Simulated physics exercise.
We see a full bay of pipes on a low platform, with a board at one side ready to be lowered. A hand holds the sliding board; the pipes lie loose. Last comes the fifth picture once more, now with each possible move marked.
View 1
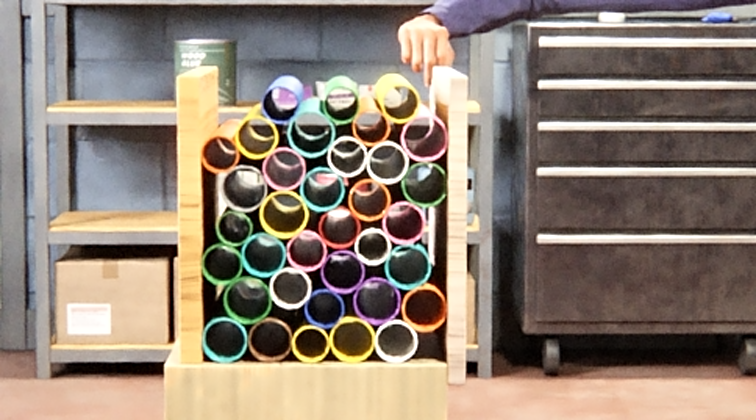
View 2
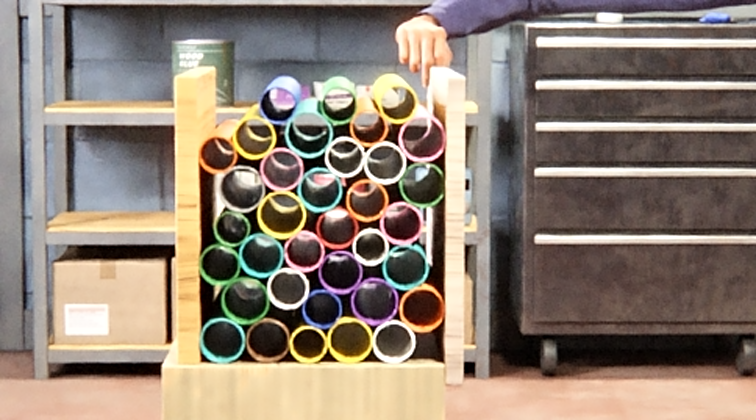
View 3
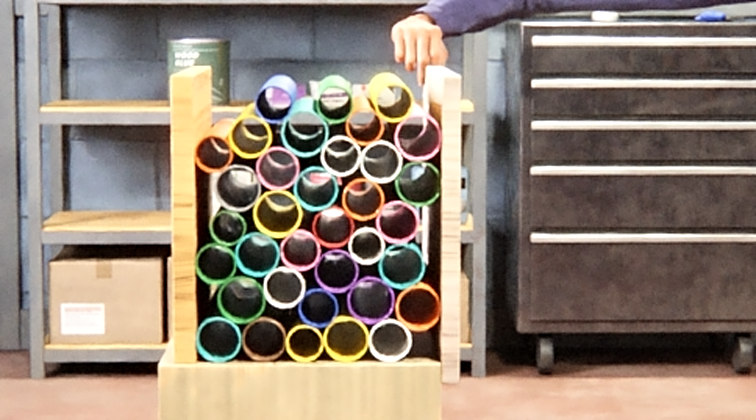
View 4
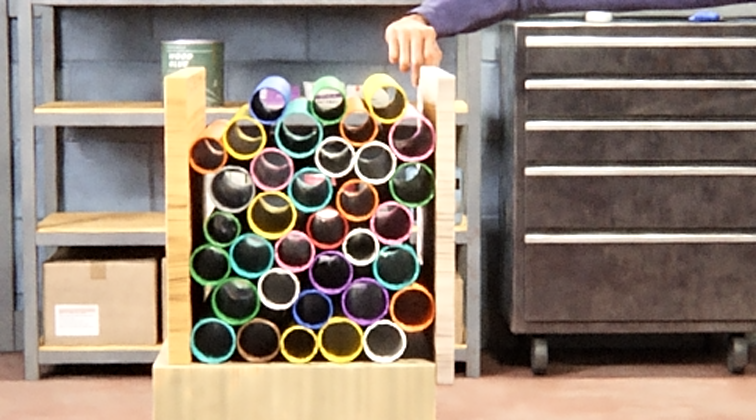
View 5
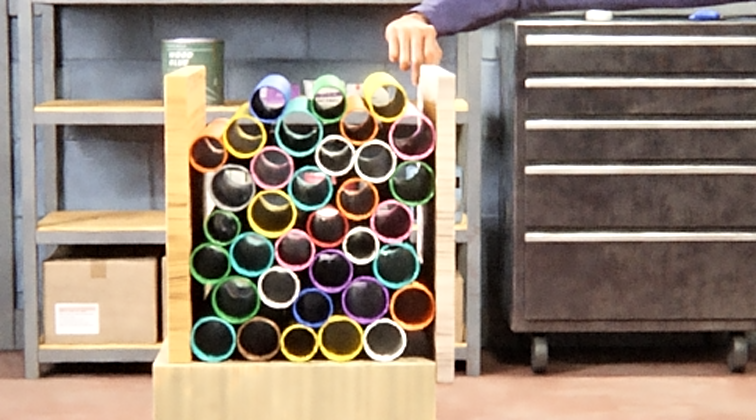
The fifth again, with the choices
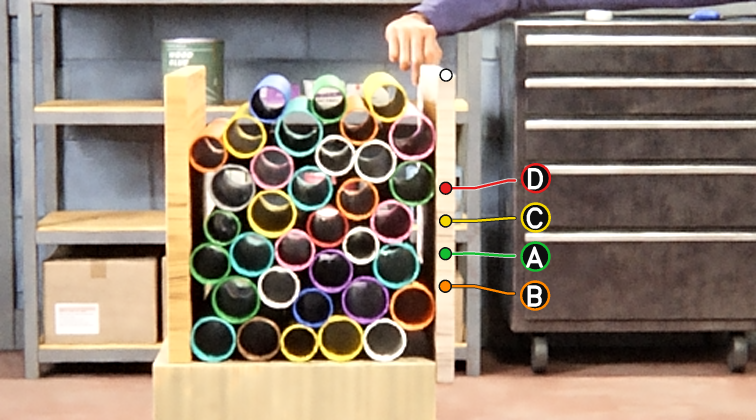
The clip shows colourful, open-ended pipes stacked between upright wooden boards on a low platform, with a hand resting on top of the right board; the pipes stay still relative to one another as the view shifts slightly.
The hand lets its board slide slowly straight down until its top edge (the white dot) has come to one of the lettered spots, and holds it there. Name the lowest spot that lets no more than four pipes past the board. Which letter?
The answer is mark C.
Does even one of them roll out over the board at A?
Yes.
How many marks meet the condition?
Two of them.
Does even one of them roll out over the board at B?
Yes.
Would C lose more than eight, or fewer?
Fewer than eight.
On the copy, A at (446, 254); B at (445, 286); C at (446, 221); D at (446, 189); the white dot at (446, 75).
On C. First, top of the board (436, 141).
Then, top of the board (436, 215).
Finally, top of the board (436, 221), two out over the board.
By contrast, A more than four out over the board; B more than four out over the board; D two out over the board.
